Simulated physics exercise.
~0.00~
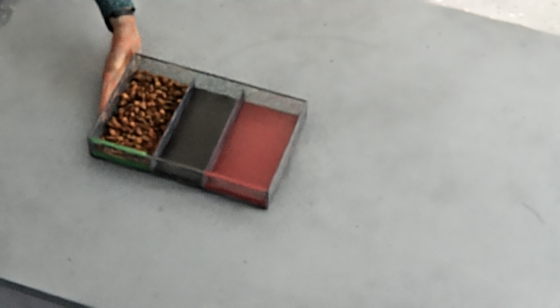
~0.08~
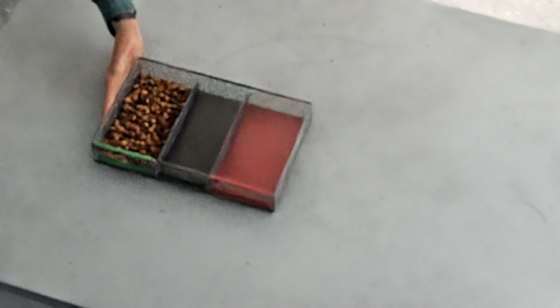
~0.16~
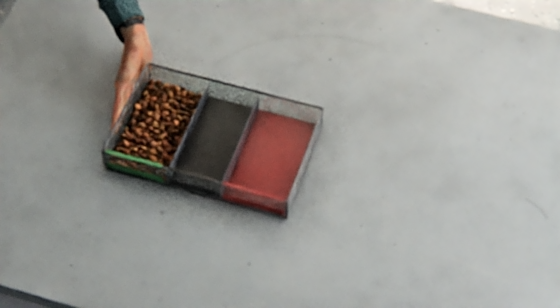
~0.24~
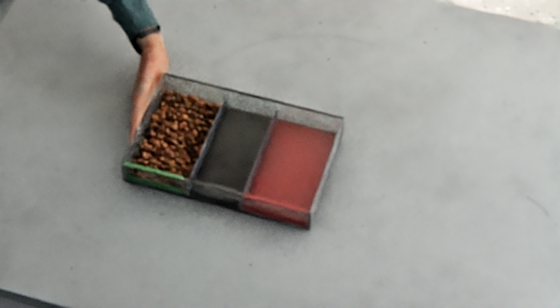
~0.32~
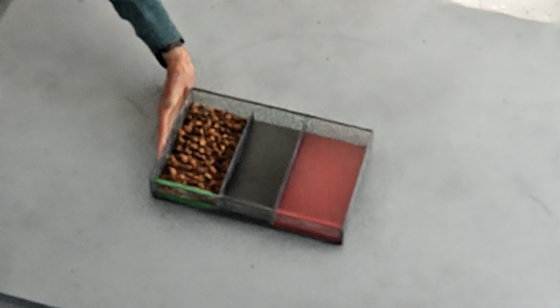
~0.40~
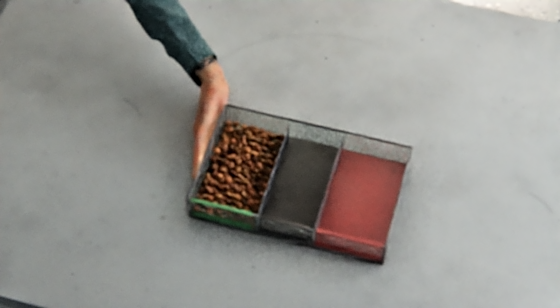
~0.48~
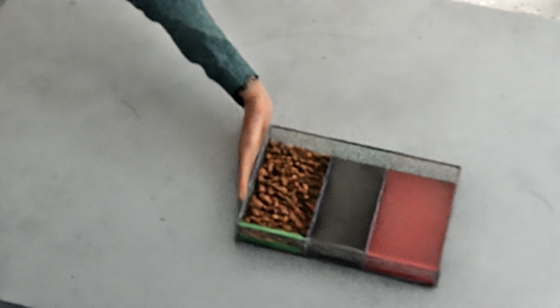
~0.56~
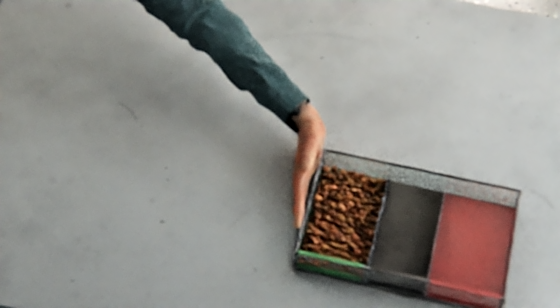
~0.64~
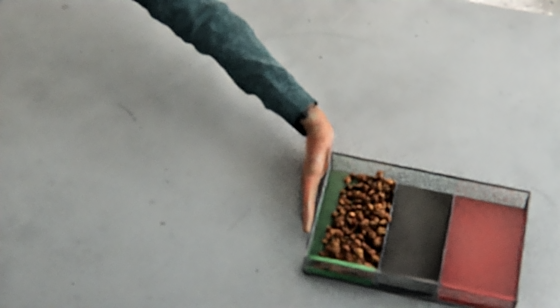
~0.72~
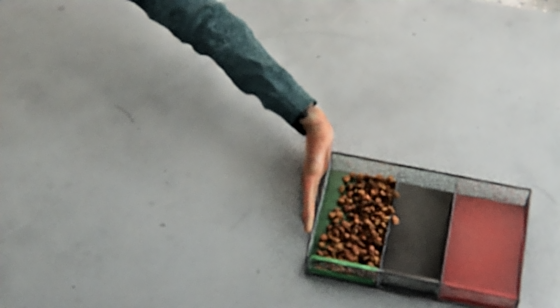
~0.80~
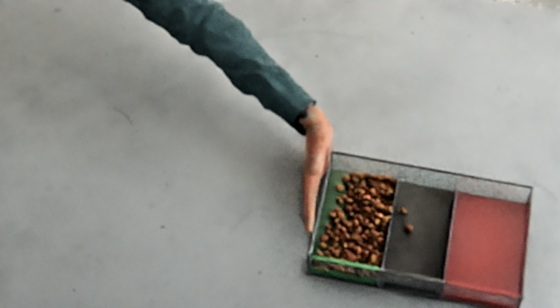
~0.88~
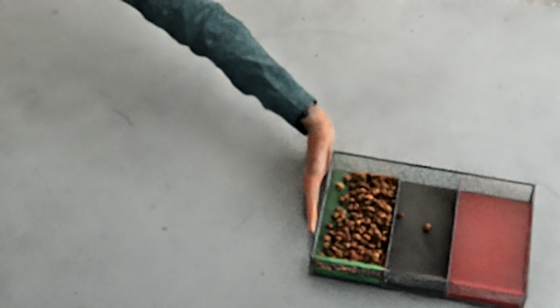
On a grey surface, a hand slides a divided kibble tray rightward and stops, spilling few pieces into the middle section.
